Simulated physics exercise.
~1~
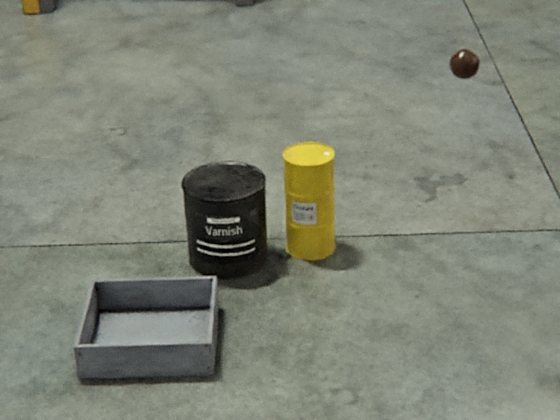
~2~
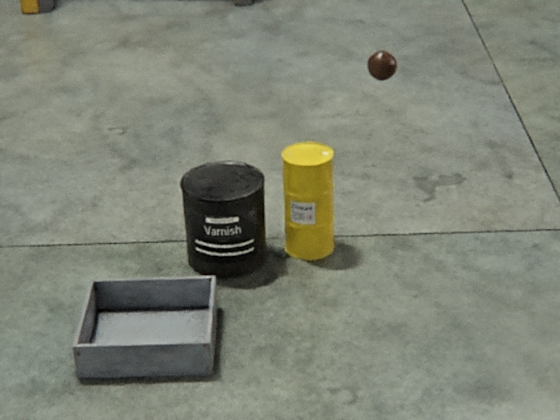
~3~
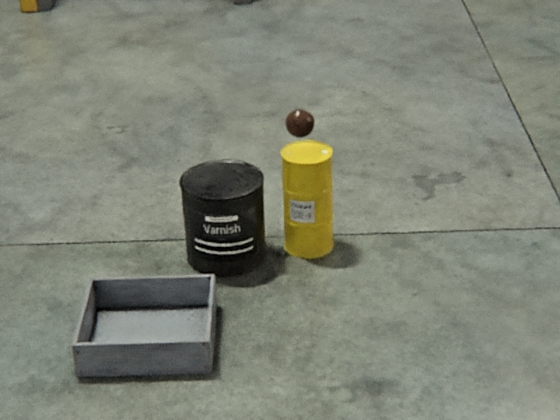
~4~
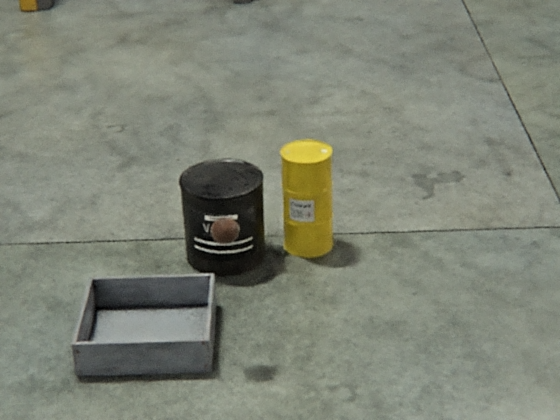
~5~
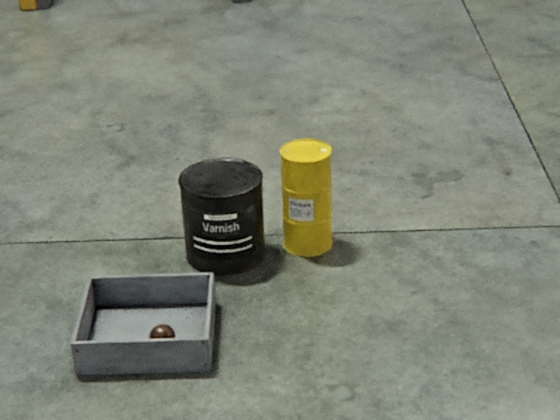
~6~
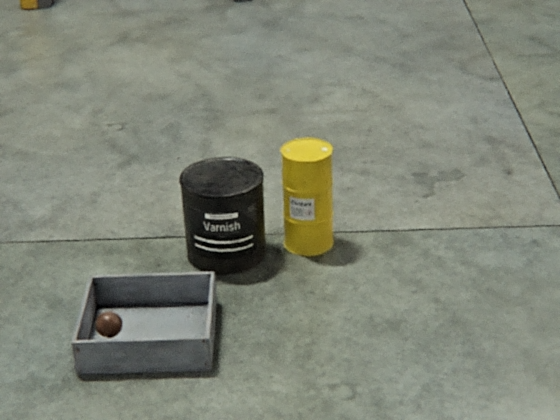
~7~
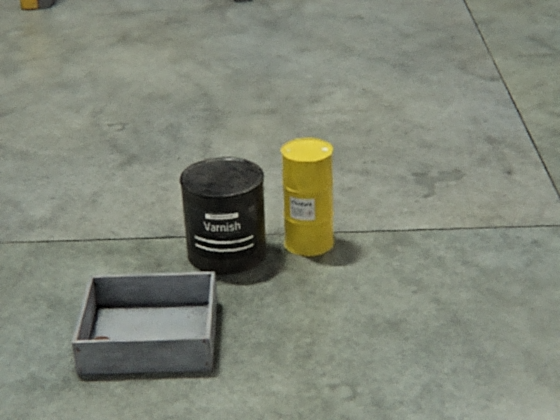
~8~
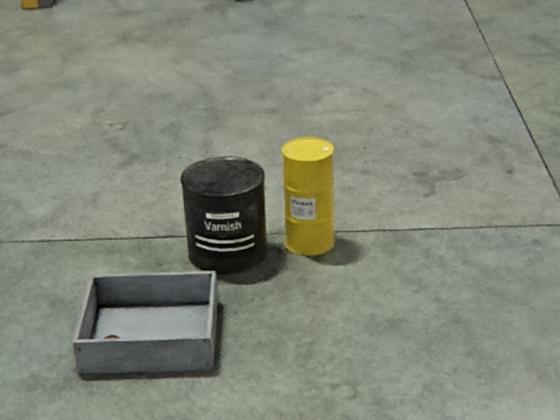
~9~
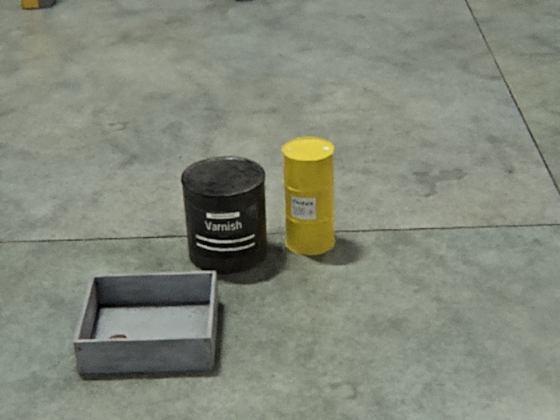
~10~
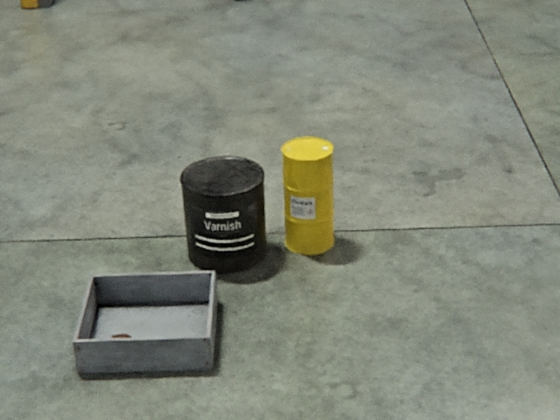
On a concrete floor, a brown ball flying left past a yellow canister and black pail, landing inside a grey box.
